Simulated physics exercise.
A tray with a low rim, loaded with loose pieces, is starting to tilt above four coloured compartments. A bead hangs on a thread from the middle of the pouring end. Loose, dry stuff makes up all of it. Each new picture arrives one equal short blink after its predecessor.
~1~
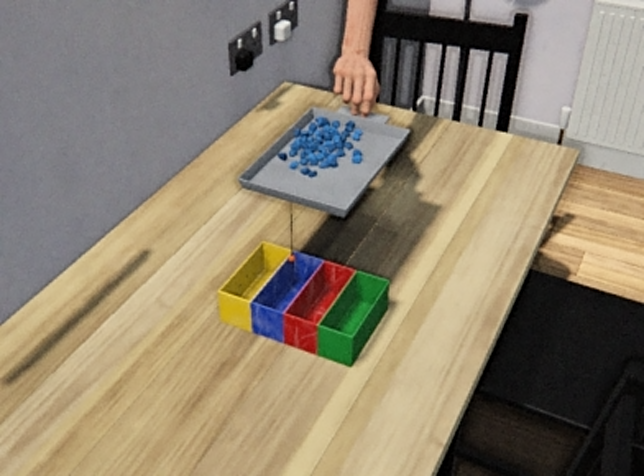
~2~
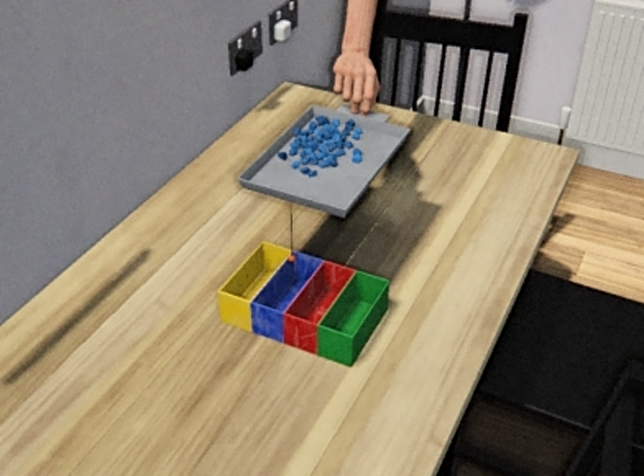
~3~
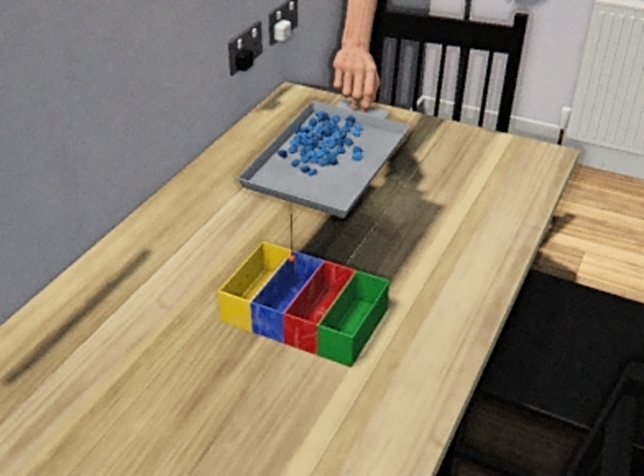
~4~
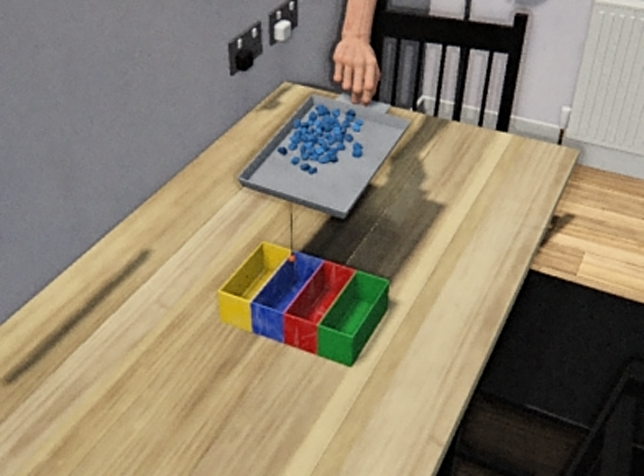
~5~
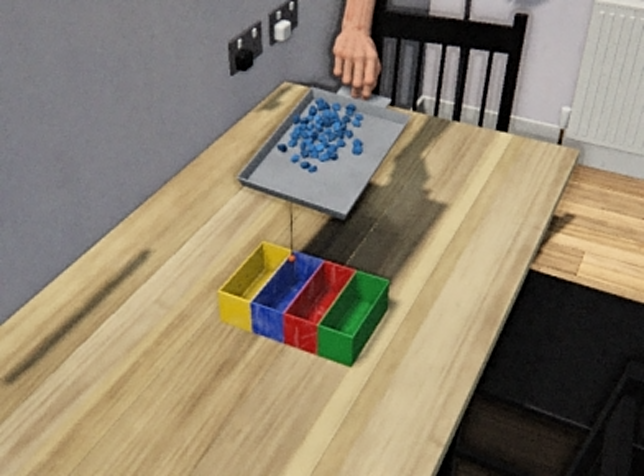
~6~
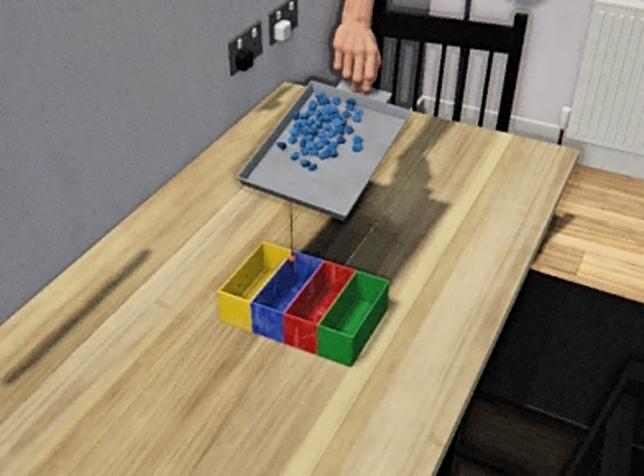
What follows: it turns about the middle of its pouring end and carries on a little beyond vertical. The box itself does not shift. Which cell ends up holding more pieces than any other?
The red cell ends up holding the most.
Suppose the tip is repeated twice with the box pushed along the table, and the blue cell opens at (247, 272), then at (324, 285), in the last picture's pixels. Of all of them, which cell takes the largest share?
Going by the two tries in order: The cell in green, then that blue cell.
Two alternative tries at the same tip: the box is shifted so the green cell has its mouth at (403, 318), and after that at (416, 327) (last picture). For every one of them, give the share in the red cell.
Close to 10 in a hundred first, close to 0 in a hundred second.
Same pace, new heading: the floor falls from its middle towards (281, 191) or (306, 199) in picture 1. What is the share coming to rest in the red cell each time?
For the first aim it is 0 in a hundred, for the second 20 in a hundred.
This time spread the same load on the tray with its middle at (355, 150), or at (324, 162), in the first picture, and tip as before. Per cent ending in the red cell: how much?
Near 70 % and 50 %.
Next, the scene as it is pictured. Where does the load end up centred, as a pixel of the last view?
About (321, 320).
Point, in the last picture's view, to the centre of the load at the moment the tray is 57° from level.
Somewhere about (321, 200).
Shortly afterwards, tray tipped steeply; the bulk on the tray; a little in the green cell; a little falling or outside the box.
Next, tray tipped right over; near a quarter on the tray; near a quarter in the red cell; near a quarter in the green cell; a little in the blue cell; near a quarter falling or outside the box.
Some moments later, tray tipped past a quarter turn; near two thirds in the red cell; near a quarter in the green cell; near a quarter in the blue cell.
In the end, tray tipped past a quarter turn; near two thirds in the red cell; near a quarter in the green cell; near a quarter in the blue cell; none at all in the yellow cell.
